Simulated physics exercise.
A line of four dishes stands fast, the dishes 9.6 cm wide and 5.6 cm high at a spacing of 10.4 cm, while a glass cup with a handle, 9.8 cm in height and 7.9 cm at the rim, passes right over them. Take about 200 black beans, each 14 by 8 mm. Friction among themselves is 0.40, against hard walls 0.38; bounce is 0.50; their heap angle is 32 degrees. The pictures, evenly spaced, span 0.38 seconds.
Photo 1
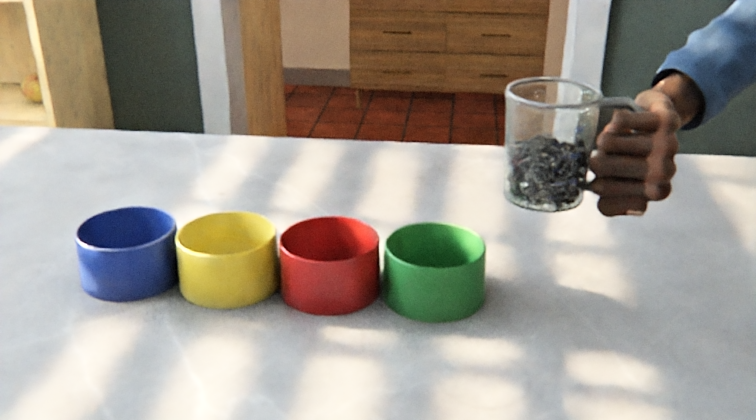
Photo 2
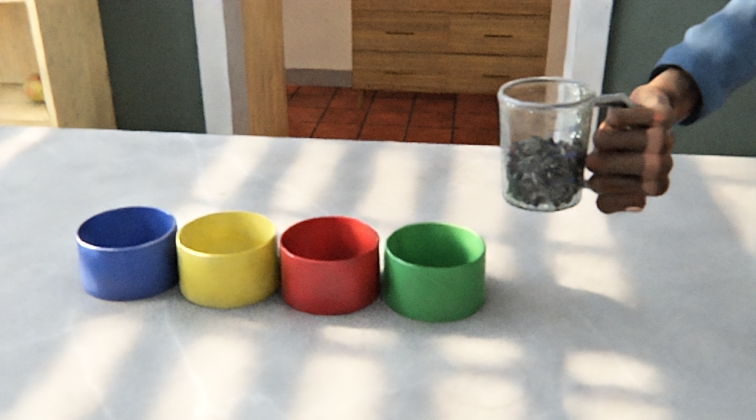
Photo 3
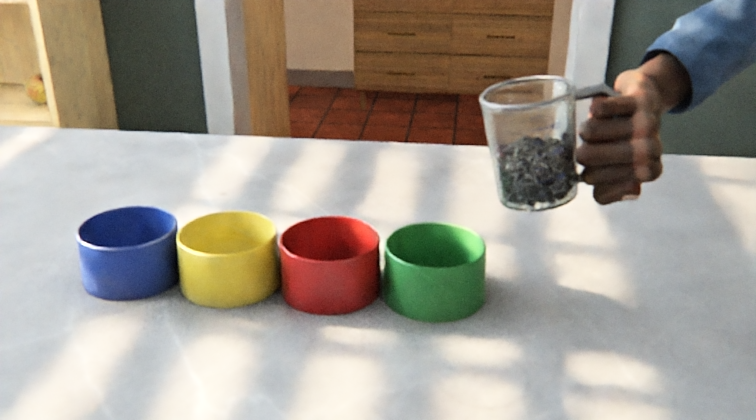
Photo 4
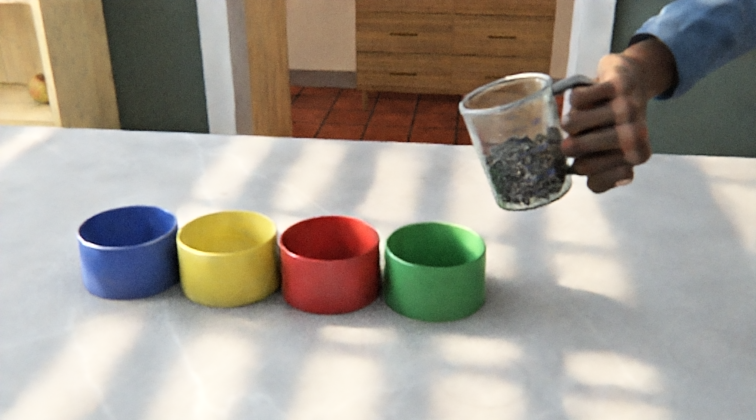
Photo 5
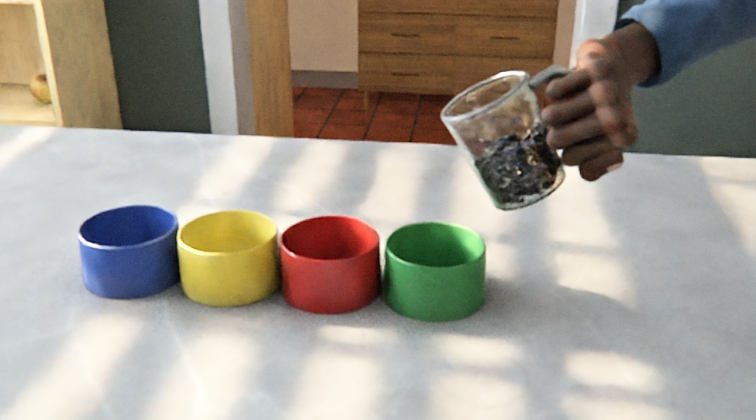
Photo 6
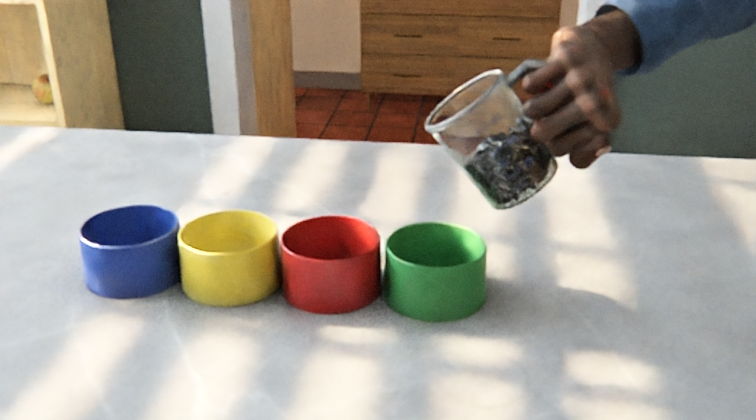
Glass cup of small dark pieces, held by a hand, moving slightly left and tilting leftward above four coloured dishes.
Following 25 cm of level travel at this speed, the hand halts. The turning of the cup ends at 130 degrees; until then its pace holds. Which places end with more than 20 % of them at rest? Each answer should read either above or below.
Red - above, blue - below, green - below, yellow - below, counter - below.
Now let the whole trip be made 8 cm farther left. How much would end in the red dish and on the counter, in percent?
Then the red dish would get 0 and the counter 0.
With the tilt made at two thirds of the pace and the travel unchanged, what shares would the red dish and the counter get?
Shares: Red 0, counter 0.
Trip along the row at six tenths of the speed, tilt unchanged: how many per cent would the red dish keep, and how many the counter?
Red 70, counter 20.
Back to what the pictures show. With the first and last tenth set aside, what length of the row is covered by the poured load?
13 cm.
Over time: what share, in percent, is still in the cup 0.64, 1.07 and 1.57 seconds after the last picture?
In order, near 95 %, 0 % and 0 %.
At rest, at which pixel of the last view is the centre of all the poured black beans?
About (318, 273).
Then, 0.64 s after the last picture, tilt 112 degrees; cup holds 95 %, red 5 %.
Then, 1.07 s after the last picture, tilt 130 degrees; cup holds 0 %, red 80 %, yellow 10 %.
Then, 1.57 s after the last picture, tilt 130 degrees; cup holds 0 %, red 80 %, yellow 10 %.
In the end, red 80 %, blue 0 %, green 0 %, yellow 10 %, counter 10 %.
